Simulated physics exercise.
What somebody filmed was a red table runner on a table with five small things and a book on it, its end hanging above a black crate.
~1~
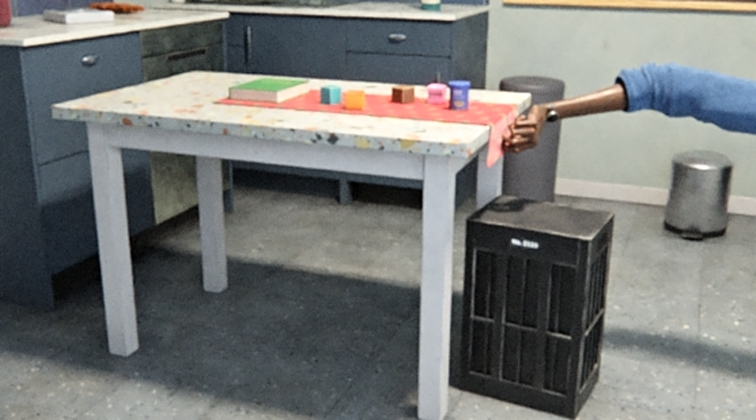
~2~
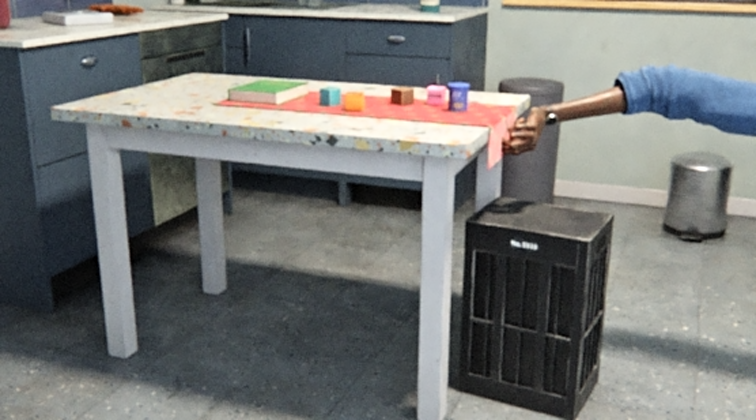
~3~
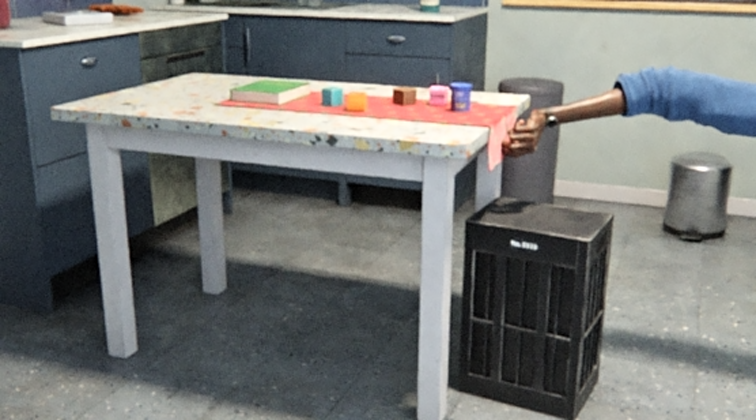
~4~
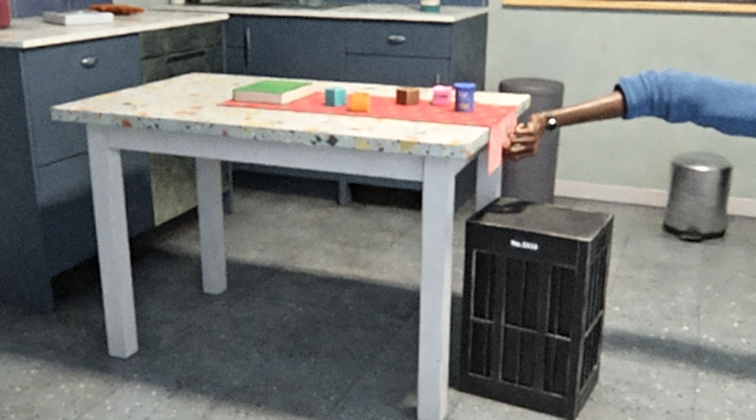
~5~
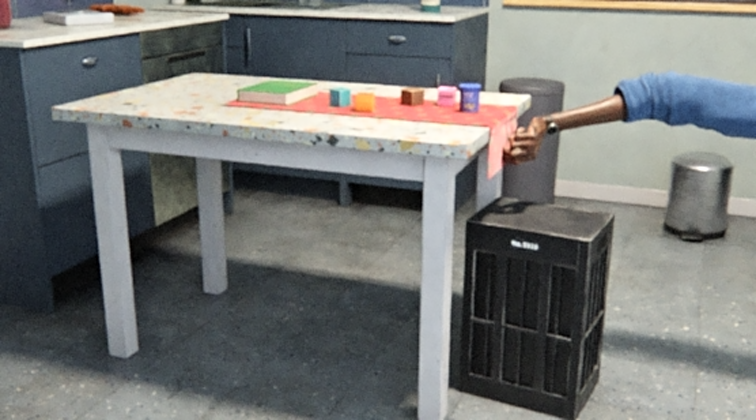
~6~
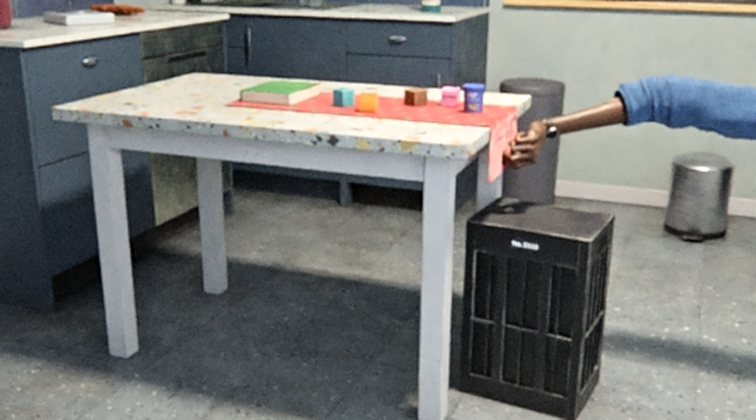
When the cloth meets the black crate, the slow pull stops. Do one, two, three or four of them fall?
It is one.
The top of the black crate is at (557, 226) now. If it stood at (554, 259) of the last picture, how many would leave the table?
I'd say the number is 2.
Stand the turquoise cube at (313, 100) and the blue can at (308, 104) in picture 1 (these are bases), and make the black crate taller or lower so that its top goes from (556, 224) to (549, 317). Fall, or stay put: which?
As for the turquoise cube, it stays in place; as for the blue can, it stays in place.
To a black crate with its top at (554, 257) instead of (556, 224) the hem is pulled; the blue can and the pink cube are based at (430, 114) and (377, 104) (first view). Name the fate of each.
Blue can: Lost; pink cube: Safe.
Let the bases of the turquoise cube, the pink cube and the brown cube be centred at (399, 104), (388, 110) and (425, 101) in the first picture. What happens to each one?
The turquoise cube stays put; the pink cube stays put; the brown cube stays put.
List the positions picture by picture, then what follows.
Hem (488, 167); blue can (459, 83); pink cube (437, 86); brown cube (403, 87); orange cube (356, 91); turquoise cube (331, 86); top of the crate (556, 224), in the first frame.
Hem (488, 170); blue can (459, 85), in the second frame.
Hem (489, 172); pink cube (439, 88), in the third frame.
Hem (488, 176); brown cube (408, 89); top of the crate (556, 226), in the fourth frame.
Hem (488, 180); orange cube (365, 94), in the fifth frame.
Hem (488, 183); blue can (474, 86); pink cube (451, 89); brown cube (416, 89); orange cube (368, 94); turquoise cube (344, 89), in the sixth frame.
Soon after, hem near (502, 193); all still up.
Then, hem on the crate; blue can gone.
At rest, hem on the crate; blue can gone. It carries off one.
